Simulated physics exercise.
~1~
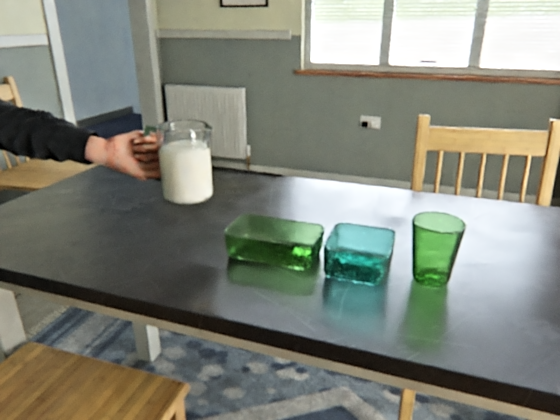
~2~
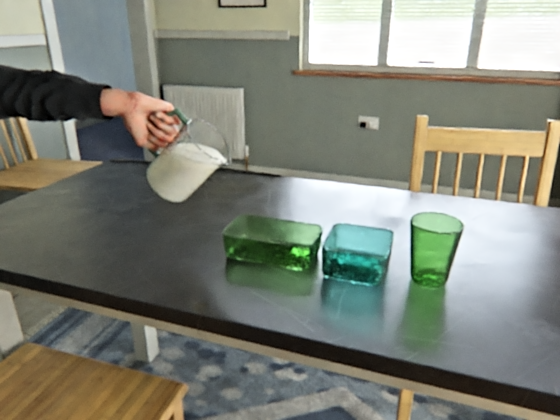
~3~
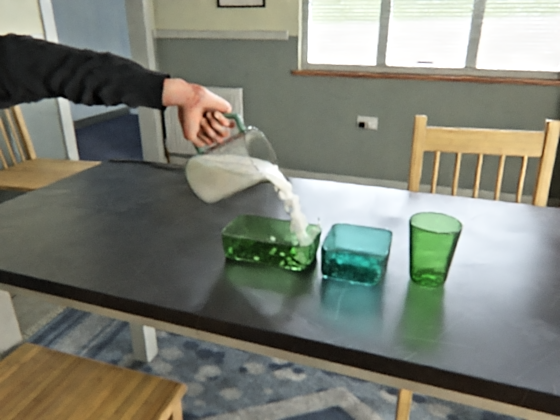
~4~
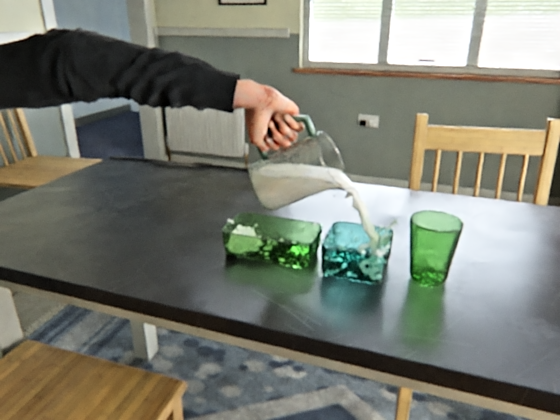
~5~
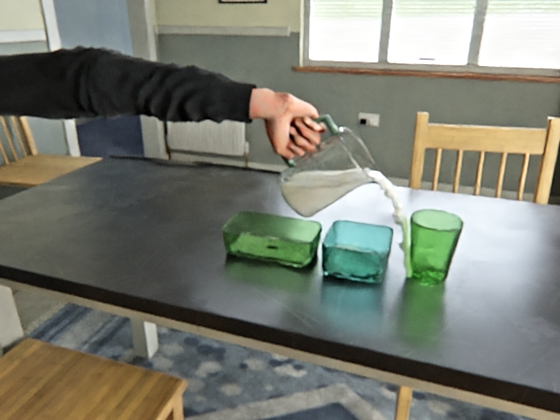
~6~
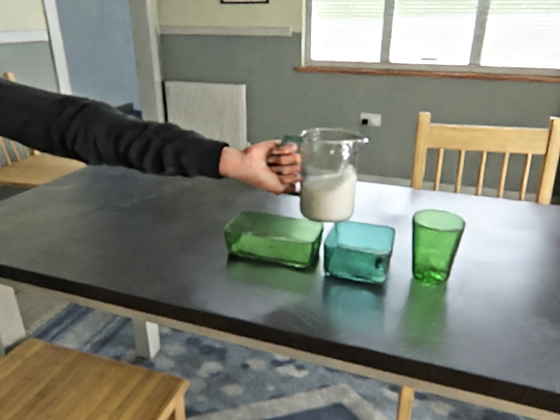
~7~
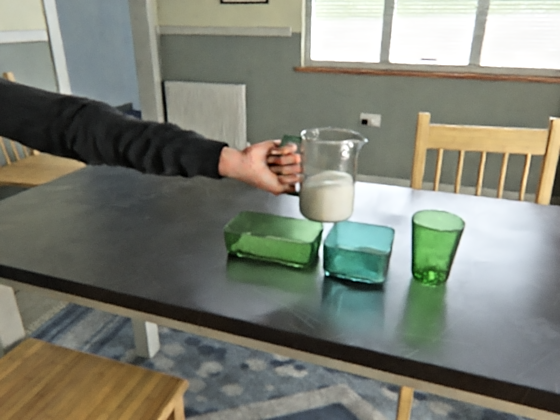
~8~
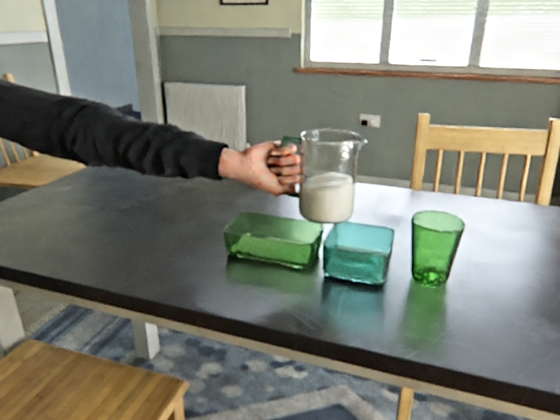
A hand lifted a glass jug of milk over a dark table, tipped it and swept right, pouring across two green and teal tubs and toward a green glass, then levelled it and held it still, partly full, above the tubs.
